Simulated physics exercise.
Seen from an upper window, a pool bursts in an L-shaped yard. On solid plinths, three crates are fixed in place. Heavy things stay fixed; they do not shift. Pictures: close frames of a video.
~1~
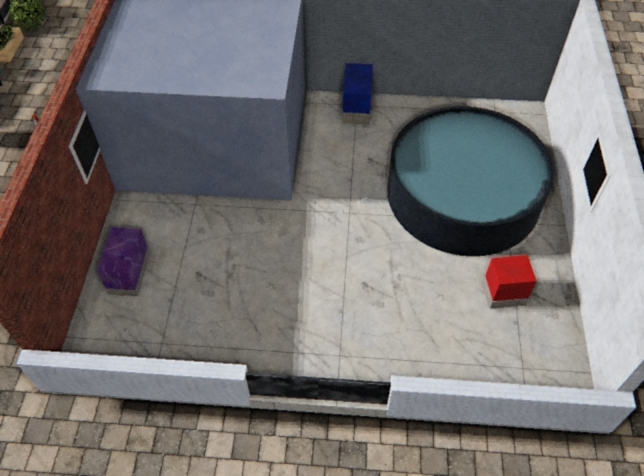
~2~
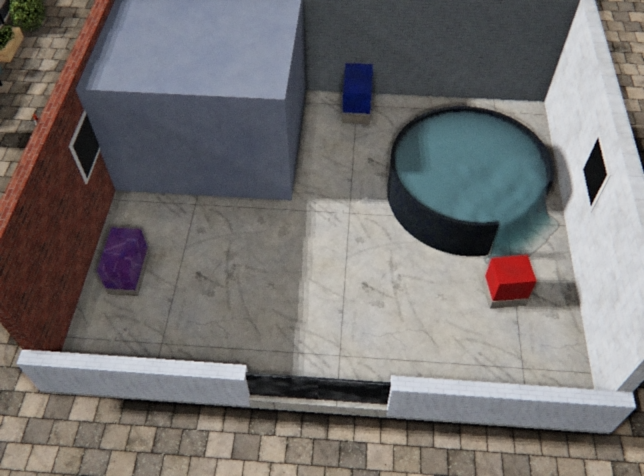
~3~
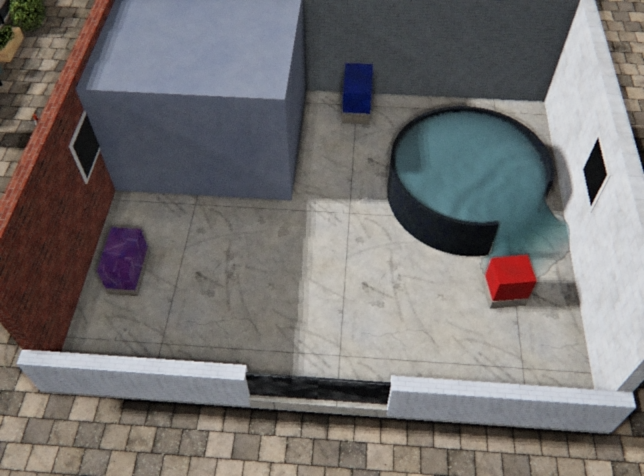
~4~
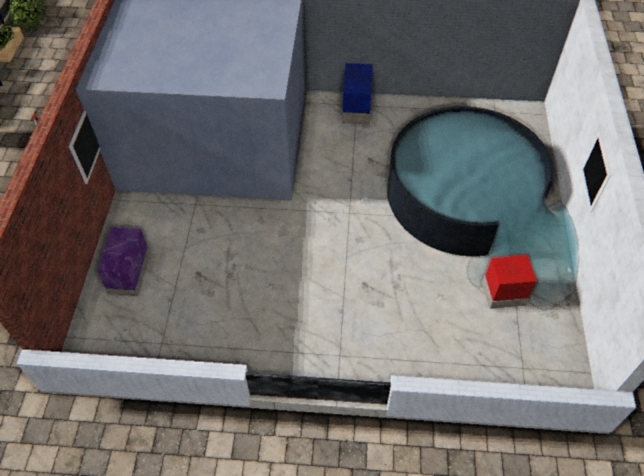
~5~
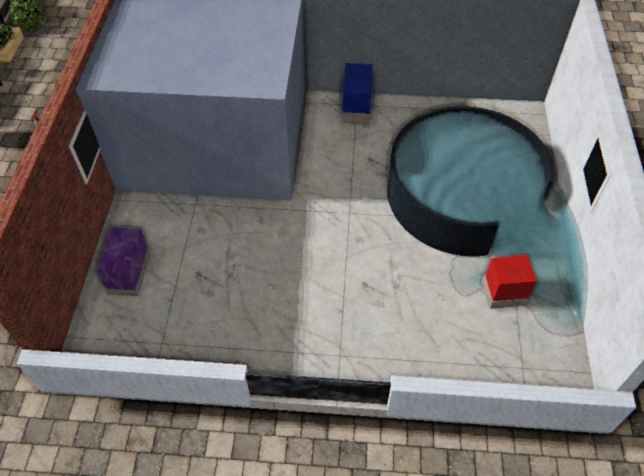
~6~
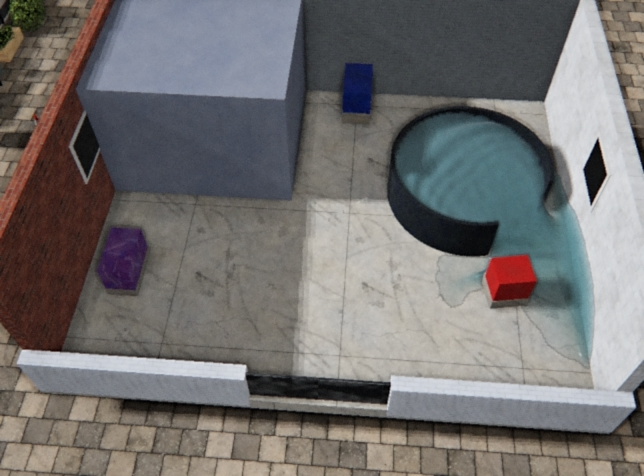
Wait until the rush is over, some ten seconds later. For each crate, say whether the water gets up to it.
Blue crate: No; red crate: Yes; purple crate: Yes.
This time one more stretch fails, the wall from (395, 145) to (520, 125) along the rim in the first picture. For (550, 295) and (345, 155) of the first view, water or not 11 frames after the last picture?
I'd expect the first point to stay dry and the second point to be reached.
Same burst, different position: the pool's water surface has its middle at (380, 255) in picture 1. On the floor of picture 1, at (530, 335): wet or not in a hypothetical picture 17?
My call is that the spot is drenched.
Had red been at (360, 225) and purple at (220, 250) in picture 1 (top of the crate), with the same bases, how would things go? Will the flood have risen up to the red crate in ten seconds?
The red crate simply stays high and dry.
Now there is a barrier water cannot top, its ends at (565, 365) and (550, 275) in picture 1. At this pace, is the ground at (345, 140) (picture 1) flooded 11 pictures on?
My call: Spared.
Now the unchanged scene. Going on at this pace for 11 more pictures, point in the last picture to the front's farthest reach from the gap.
Farthest reach: About (285, 388).
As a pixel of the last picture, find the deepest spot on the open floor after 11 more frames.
Around (567, 397).
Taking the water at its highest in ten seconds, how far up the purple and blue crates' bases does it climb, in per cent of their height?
About 200 % and 50 %.
A moment on, water covers 20 % of the floor; the blue crate not reached, the red crate water round its plinth, the purple crate not reached.
Next, water covers 35 % of the floor; the blue crate not reached, the red crate water round its plinth, the purple crate not reached.
Then, water covers 70 % of the floor; the blue crate not reached, the red crate water round its plinth, the purple crate water round its plinth.
Later, water covers 95 % of the floor; the blue crate water round its plinth, the red crate water round its plinth, the purple crate water round its plinth.
In the end, water covers 100 % of the floor; the blue crate stayed above the water, the red crate was topped, the purple crate was topped.
